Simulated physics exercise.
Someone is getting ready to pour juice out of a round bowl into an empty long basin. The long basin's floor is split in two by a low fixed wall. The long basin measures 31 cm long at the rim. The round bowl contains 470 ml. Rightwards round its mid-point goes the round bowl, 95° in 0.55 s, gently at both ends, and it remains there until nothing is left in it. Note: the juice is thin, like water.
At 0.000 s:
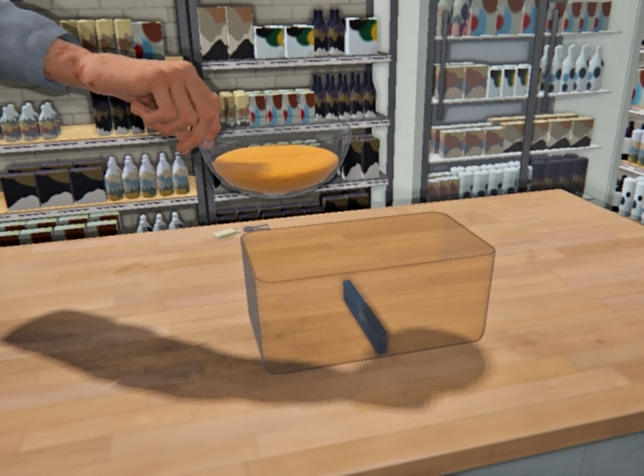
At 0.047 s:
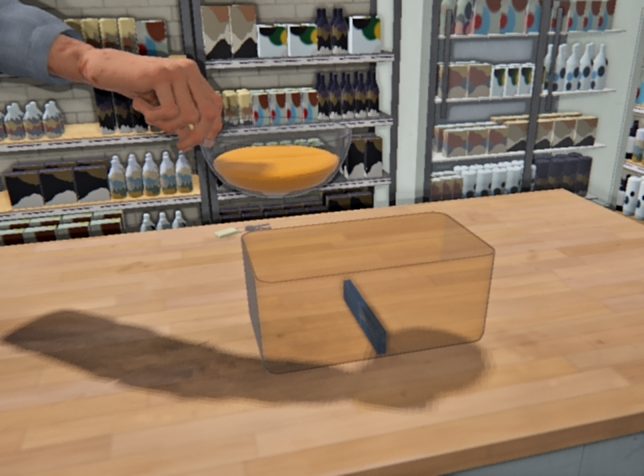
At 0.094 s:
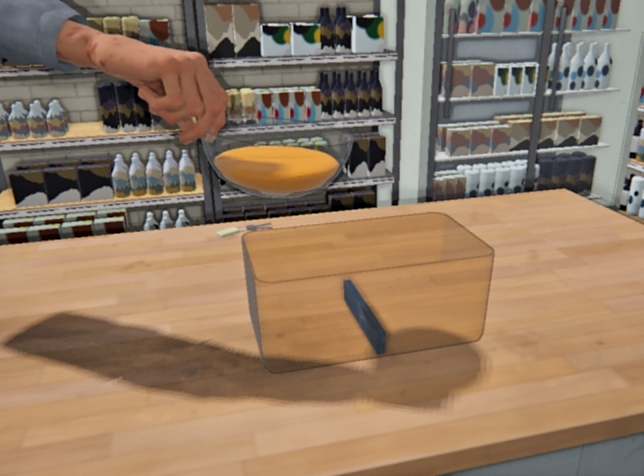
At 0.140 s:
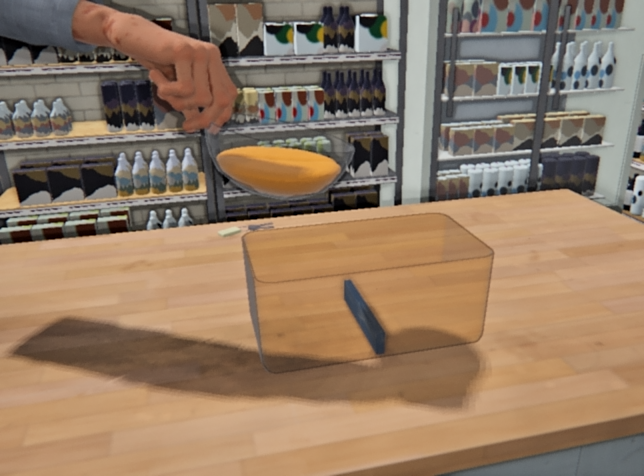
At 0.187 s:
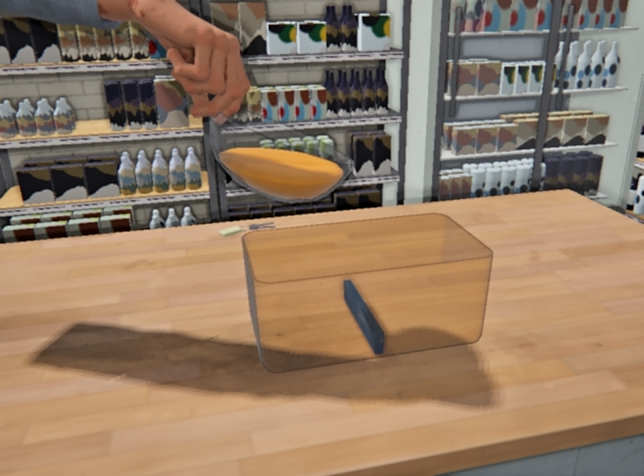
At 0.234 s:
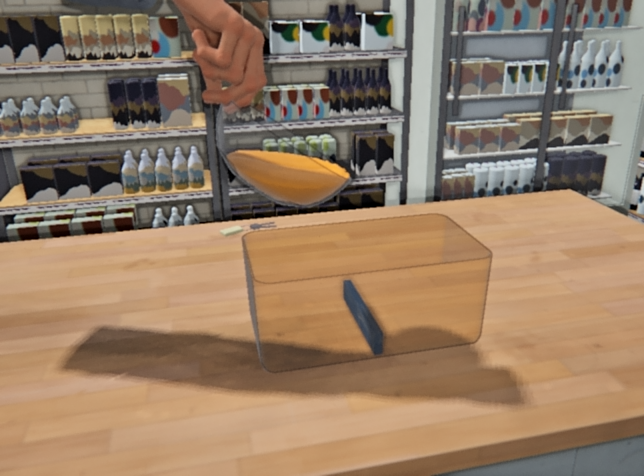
We see a hand holding a clear round bowl of orange juice above an empty, transparent long basin on a wooden counter; the hand rises and shifts right, gradually tilting the bowl down towards the right.
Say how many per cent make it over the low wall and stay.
About 61 per cent makes it over and stays.
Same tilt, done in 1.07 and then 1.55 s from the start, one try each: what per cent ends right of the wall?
65 in a hundred, followed by 75 in a hundred.
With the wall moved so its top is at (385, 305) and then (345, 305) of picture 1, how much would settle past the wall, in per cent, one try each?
It comes to 25 per cent, and then 75 per cent.
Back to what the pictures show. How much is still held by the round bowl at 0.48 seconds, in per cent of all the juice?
About 10 percent.
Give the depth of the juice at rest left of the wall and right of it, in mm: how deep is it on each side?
The left side settles near 8 mm and the right side near 12 mm.
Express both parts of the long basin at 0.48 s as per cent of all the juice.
Roughly 14 sits left and 44 sits right.
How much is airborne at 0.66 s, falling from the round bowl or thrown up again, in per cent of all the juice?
Some 3 % is up in the air.
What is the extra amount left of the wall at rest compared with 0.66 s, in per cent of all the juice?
Close to 6% of the whole.
By 0.48 s the tilt is 91° and 9 per cent is still to pour, 14 is left of the wall and 44 right of it.
By 0.66 s the tilt is 95° and 1 per cent is still to pour, 32 is left of the wall and 64 right of it.
By 0.85 s the tilt is 95° and 0 per cent is still to pour, 37 is left of the wall and 61 right of it.
By 1.05 s the tilt is 95° and 0 per cent is still to pour, 38 is left of the wall and 60 right of it.
At rest 38 per cent lies left of the wall, 61 right of it and 2 outside.
